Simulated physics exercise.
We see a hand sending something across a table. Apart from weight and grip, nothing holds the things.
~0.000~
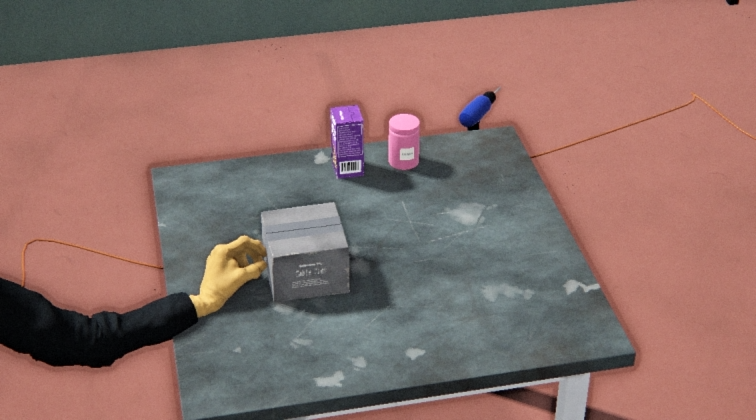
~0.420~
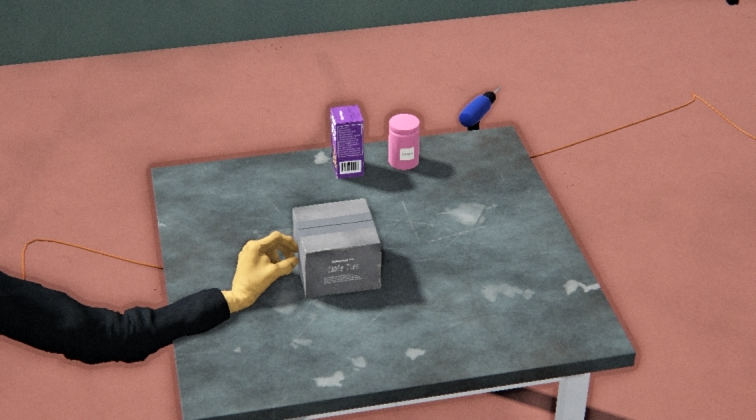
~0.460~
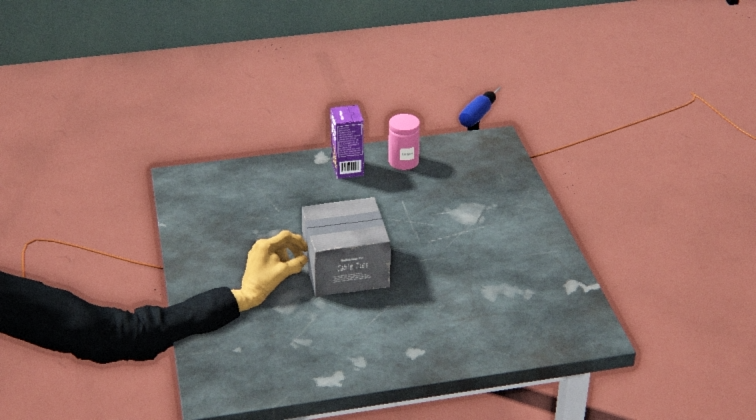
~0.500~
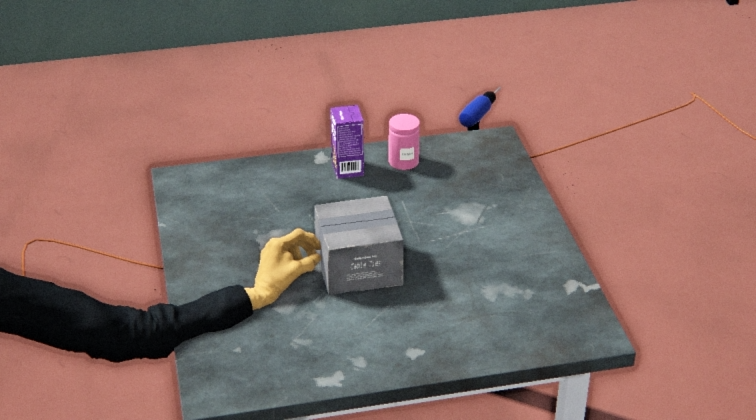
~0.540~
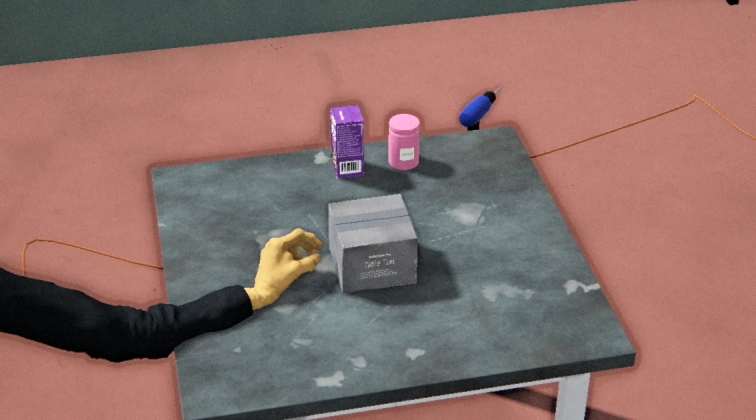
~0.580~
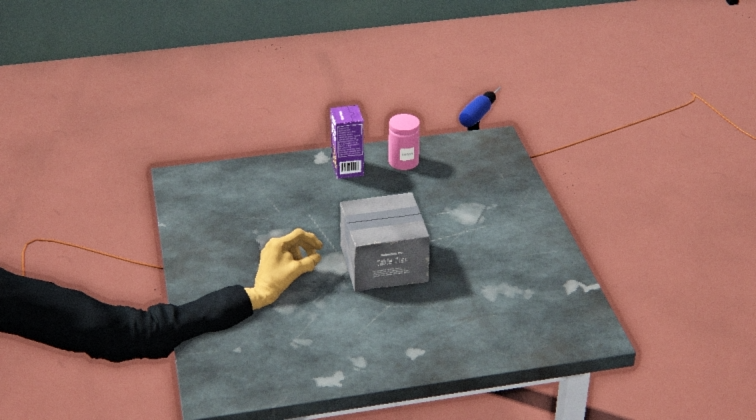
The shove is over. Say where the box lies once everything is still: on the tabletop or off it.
Held by the table.
After 0.68 s, grey box shifted about its own width near (406, 239).
After 0.78 s, grey box shifted about its own width near (416, 237).
In the end (1.3 s), moved from the start, grey box. At the end, from the last picture's camera, grey box near (417, 237).
